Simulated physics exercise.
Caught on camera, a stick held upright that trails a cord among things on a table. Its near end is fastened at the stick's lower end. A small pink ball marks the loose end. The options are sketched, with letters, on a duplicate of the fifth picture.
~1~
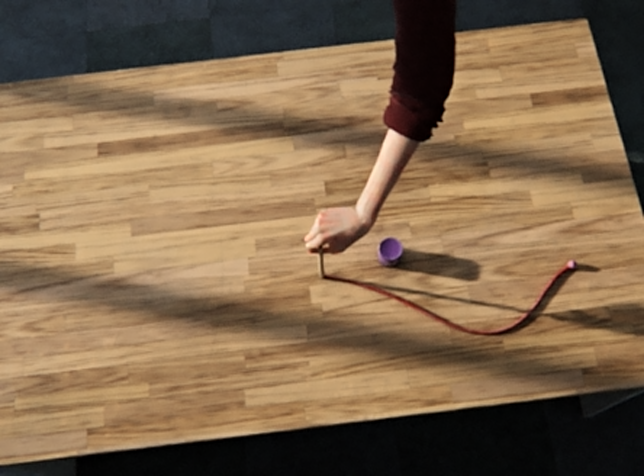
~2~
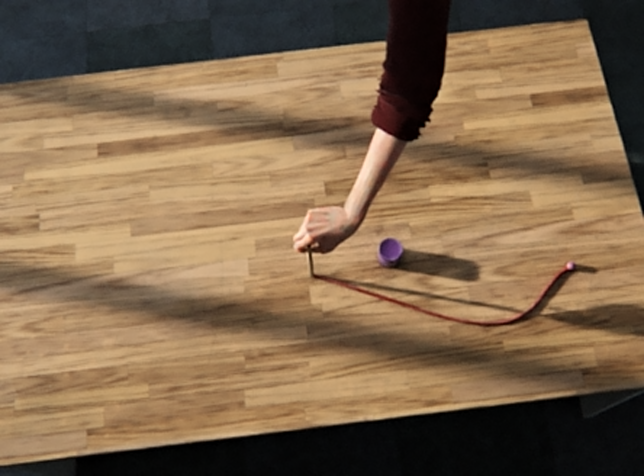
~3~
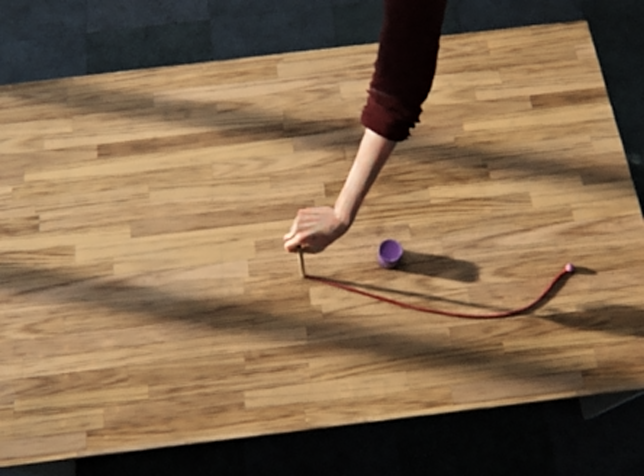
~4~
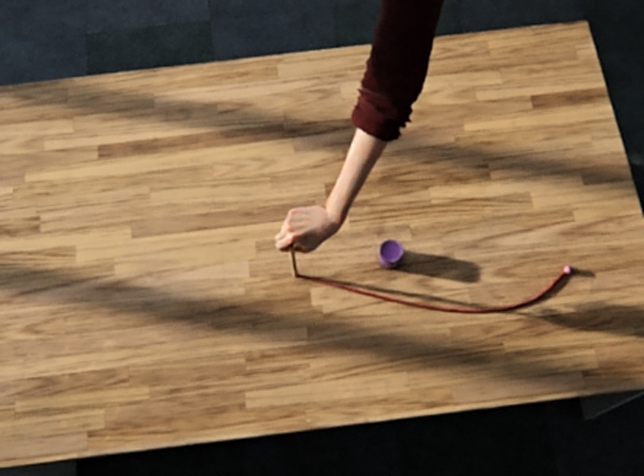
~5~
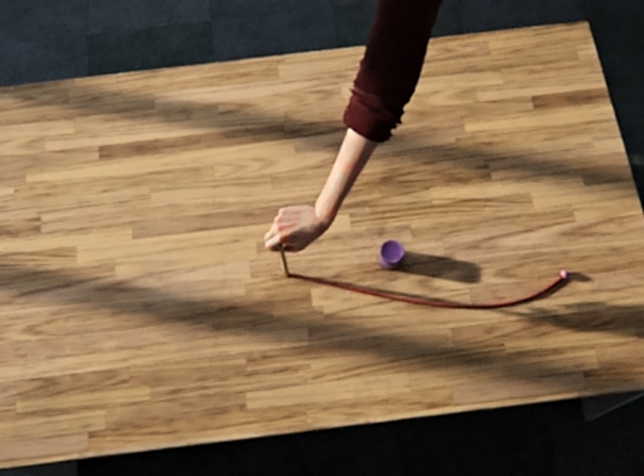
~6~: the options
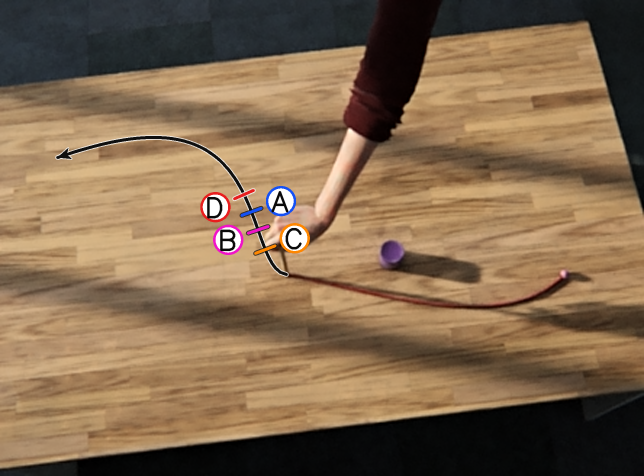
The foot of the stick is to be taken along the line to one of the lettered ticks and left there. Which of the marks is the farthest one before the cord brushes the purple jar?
Up to mark D.
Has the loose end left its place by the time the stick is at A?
Yes.
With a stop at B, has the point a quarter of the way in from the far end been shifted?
Yes.
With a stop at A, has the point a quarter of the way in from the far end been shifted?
Yes.
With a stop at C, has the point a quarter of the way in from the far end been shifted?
Yes.
On the copy, A at (252, 212); B at (258, 230); C at (265, 250); D at (244, 195); the route from (287, 275) via (206, 150) to (57, 158).
On D. First, foot of the stick (265, 250), middle of the cord (403, 293), free end (546, 286).
Then, foot of the stick (255, 220), middle of the cord (383, 281), free end (526, 291).
Finally, foot of the stick (244, 195), middle of the cord (364, 265), free end (504, 292); nothing has been touched.
By contrast, A is safe but short; B is safe but short; C is safe but short.
